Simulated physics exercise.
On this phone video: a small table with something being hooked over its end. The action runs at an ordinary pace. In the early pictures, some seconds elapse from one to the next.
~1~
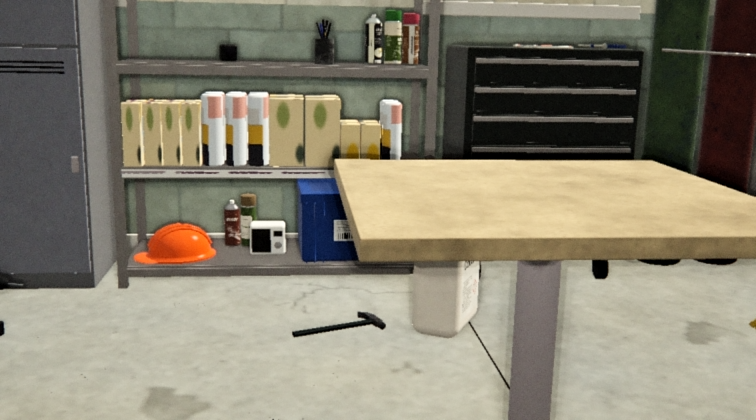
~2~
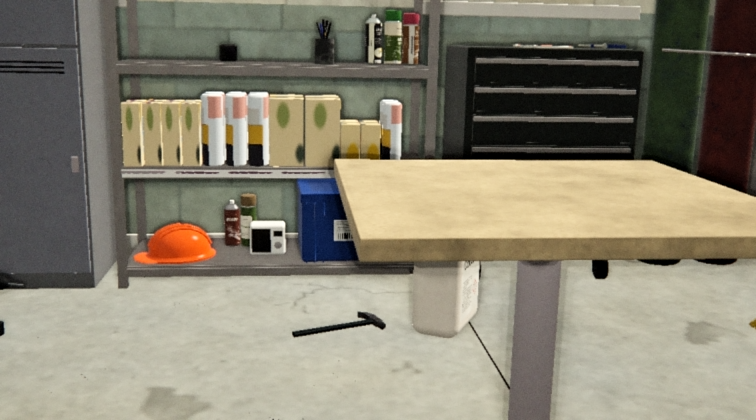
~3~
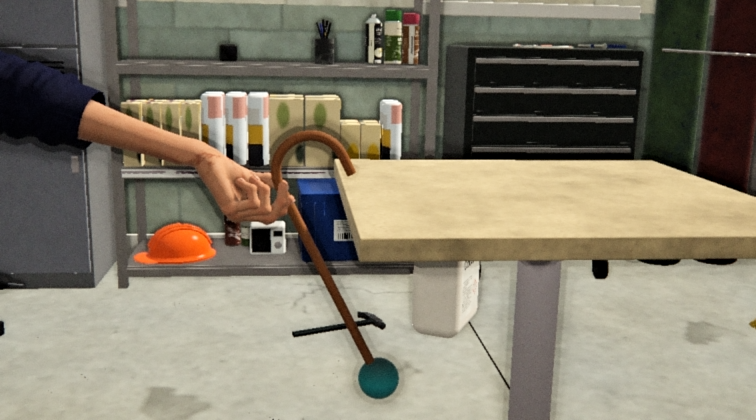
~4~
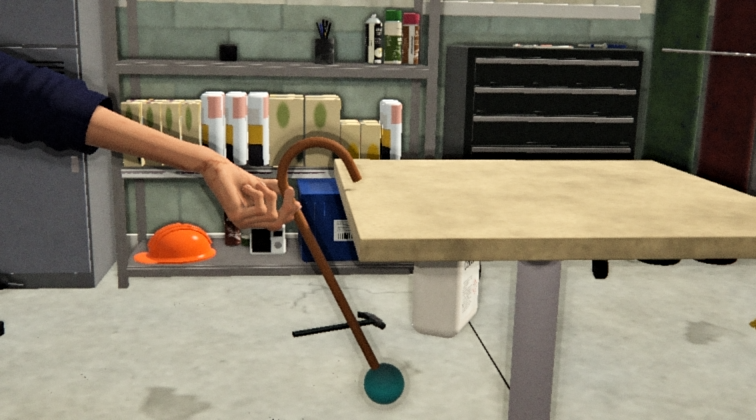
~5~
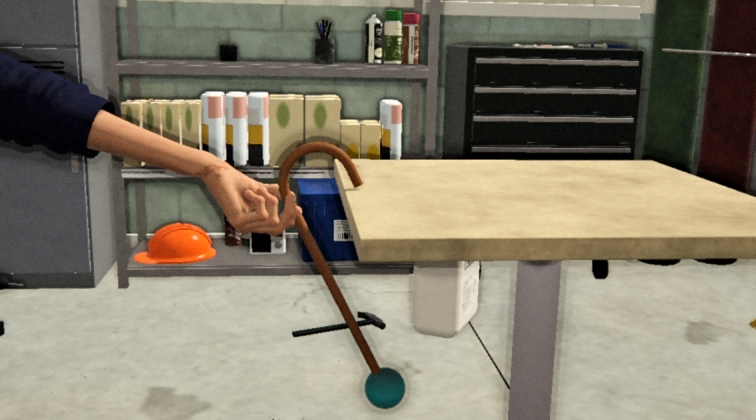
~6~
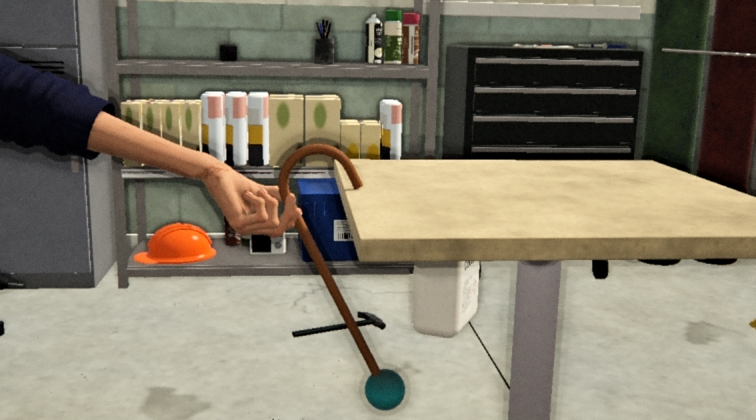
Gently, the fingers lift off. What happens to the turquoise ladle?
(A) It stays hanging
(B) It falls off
A.
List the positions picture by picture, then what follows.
The first picture shows table (544, 199).
The second picture shows table (544, 199).
The third picture shows still on the way; turquoise ladle (351, 266); table (544, 199).
The fourth picture shows still on the way; turquoise ladle (356, 272); table (544, 199).
The fifth picture shows still on the way; turquoise ladle (357, 277); table (544, 199).
The sixth picture shows in place, still held; turquoise ladle (357, 278); table (544, 199).
Then, 0.40 s later than the last frame, turquoise ladle at rest near (355, 279).
When it is over, the turquoise ladle remains in place, near (357, 279).
